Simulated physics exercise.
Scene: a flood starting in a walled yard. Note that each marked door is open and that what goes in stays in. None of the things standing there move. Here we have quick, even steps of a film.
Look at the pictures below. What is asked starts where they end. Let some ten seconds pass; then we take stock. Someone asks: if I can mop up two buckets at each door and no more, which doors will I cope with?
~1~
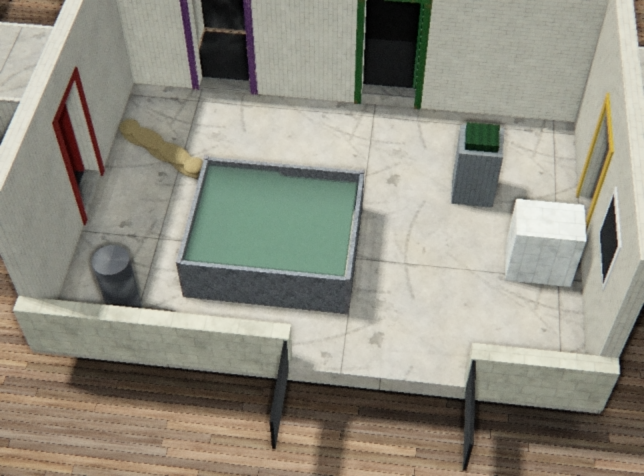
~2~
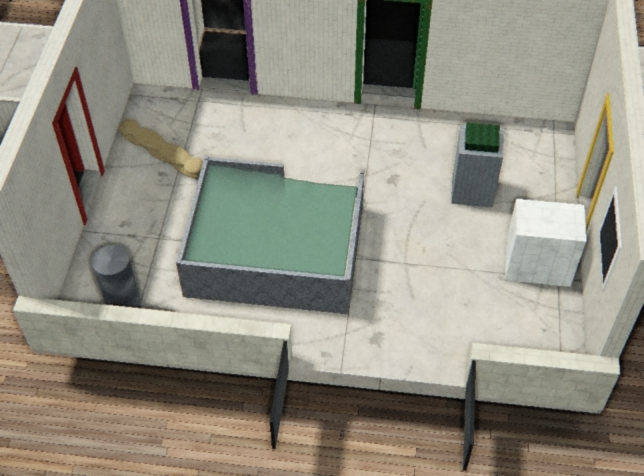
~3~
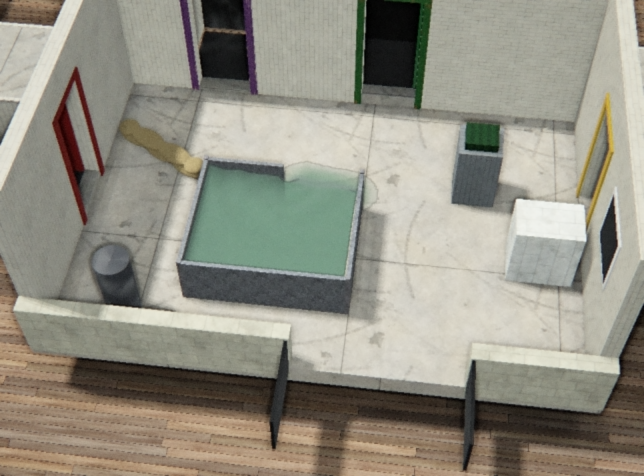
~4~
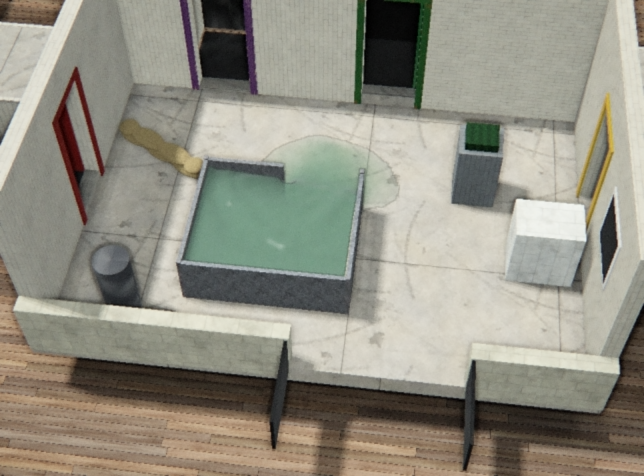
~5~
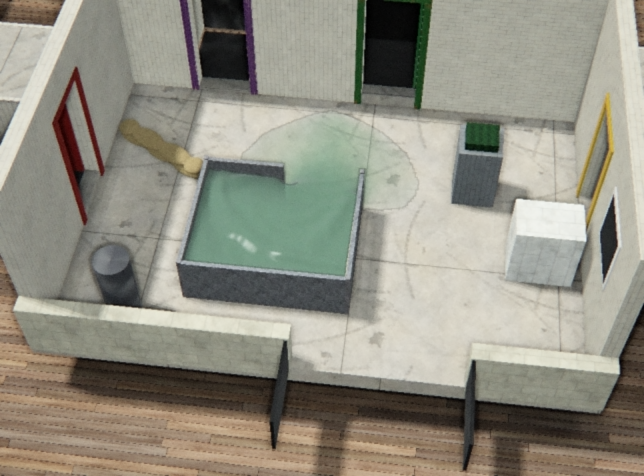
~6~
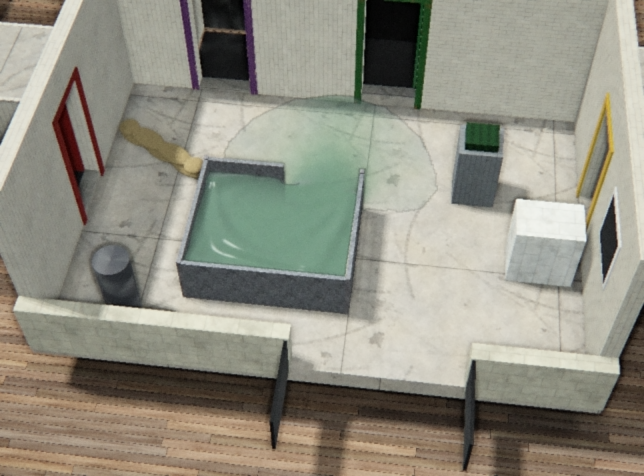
In order: The red door respects the limit for sure; the green door breaks the limit for sure; the purple door breaks the limit for sure; the yellow door breaks the limit for sure.
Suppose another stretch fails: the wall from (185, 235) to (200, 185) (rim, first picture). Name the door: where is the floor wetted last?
My pick: The yellow one.
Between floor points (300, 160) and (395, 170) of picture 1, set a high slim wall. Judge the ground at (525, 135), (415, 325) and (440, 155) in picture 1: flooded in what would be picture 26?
Results in order: Swamped / bone-dry / swamped.
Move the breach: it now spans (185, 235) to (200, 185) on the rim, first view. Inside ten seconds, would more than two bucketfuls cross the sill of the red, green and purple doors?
Red door: Crosses the line; green door: Falls short; purple door: Falls short.
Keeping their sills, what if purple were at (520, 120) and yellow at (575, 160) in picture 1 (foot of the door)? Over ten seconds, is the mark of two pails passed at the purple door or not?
Note - purple door ends up higher.
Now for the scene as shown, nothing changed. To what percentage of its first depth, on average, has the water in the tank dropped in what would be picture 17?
Somewhere near 52 %, give or take.
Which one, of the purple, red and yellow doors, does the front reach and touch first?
The purple one.
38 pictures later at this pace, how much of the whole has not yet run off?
92 %.
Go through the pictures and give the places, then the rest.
In the first frame, still water in the open tank at (274, 219).
In the second frame, the front is at a hidden place, out from the gap on the open tank's far side.
In the third frame, the front is at a hidden place, out from the gap on the open tank's far side.
In the fourth frame, water pours out on the open tank's far side and has run to (313, 140).
In the fifth frame, water pours out on the open tank's far side and has run to (325, 115).
In the sixth frame, the front is at (376, 107), out from the gap on the open tank's far side.
A moment on, water covers 25 % of the floor; the red door not reached, the green door over two buckets in, the purple door wet at the sill, nothing in, the yellow door not reached.
Next, water covers 35 % of the floor; the red door not reached, the green door far over two buckets in, the purple door under two buckets in, the yellow door not reached.
Then, water covers 50 % of the floor; the red door wet at the sill, nothing in, the green door far over two buckets in, the purple door over two buckets in, the yellow door wet at the sill, nothing in.
Later, water covers 70 % of the floor; the red door wet at the sill, nothing in, the green door far over two buckets in, the purple door over two buckets in, the yellow door over two buckets in.
In the end, water covers 90 % of the floor; the red door wet at the sill, nothing in, the green door far over two buckets in, the purple door far over two buckets in, the yellow door far over two buckets in.
